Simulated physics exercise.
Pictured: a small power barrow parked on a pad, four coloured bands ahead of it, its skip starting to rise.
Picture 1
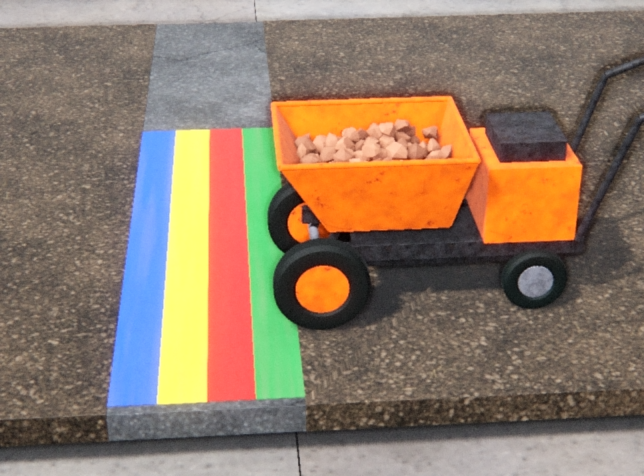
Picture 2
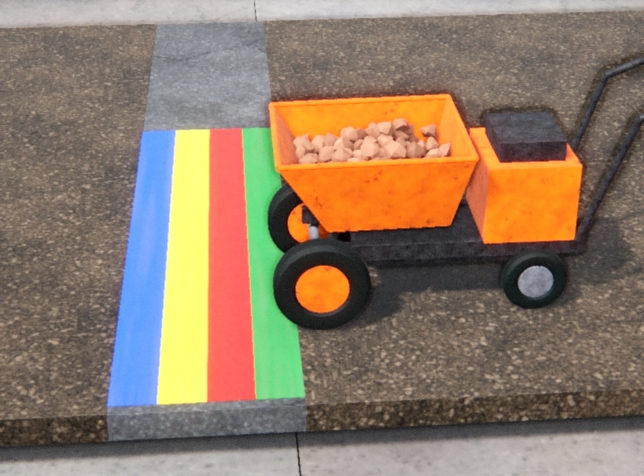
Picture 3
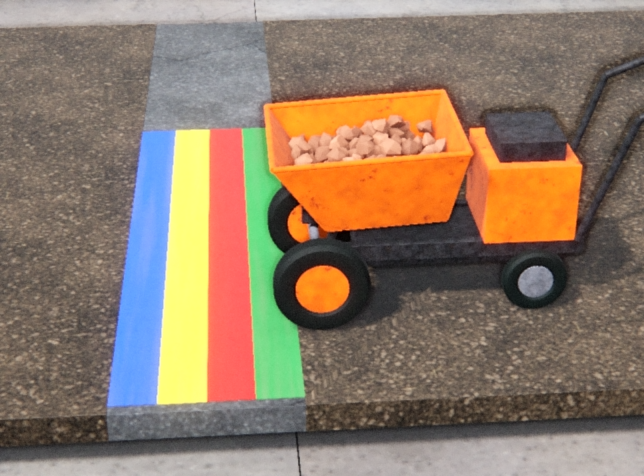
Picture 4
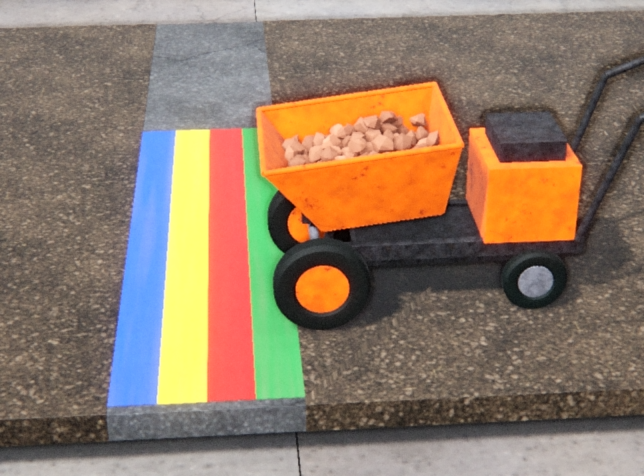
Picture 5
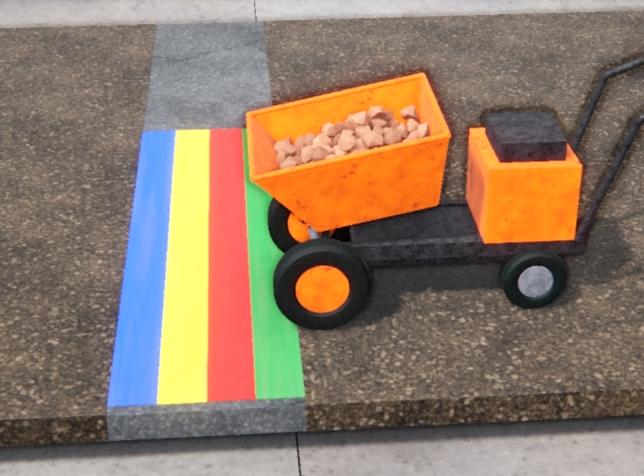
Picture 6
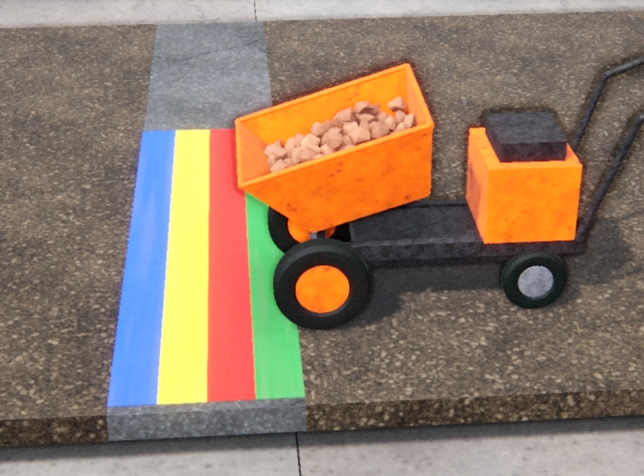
On a paved pad beside coloured stripes, a parked orange barrow's rubble-filled skip tilts leftward.
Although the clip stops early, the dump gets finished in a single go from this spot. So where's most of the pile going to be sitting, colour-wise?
Most of it sits on blue.
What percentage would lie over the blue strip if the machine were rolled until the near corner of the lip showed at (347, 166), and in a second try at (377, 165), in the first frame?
Close to 20 in a hundred, and close to 10 in a hundred.
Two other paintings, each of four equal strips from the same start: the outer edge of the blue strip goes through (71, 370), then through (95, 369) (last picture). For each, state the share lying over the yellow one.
The first gives around 30 %, the second around 20 %.
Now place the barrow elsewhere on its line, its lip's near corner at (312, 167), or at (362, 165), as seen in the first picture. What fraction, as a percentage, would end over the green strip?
0 % and 10 %.
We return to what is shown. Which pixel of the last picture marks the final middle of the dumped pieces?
Near (134, 289), more or less.
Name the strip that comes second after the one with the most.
Following the top strip comes the yellow one.
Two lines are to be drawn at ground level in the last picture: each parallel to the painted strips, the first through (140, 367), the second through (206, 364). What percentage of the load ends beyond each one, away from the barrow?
About 50 % and 70 %.
Soon after the last picture, skip tipped steeply; all in the skip.
A little later, skip tipped right over; about two thirds in the skip; a small part over the yellow strip; about a quarter over the blue strip; a small part off the paint.
Later still, skip tipped right over; about a quarter in the skip; a small part over the yellow strip; about a third over the blue strip; about a quarter off the paint.
At rest, skip tipped right over; about a quarter in the skip; none over the green strip; a stray few over the red strip; a small part over the yellow strip; about a third over the blue strip; about a quarter off the paint.
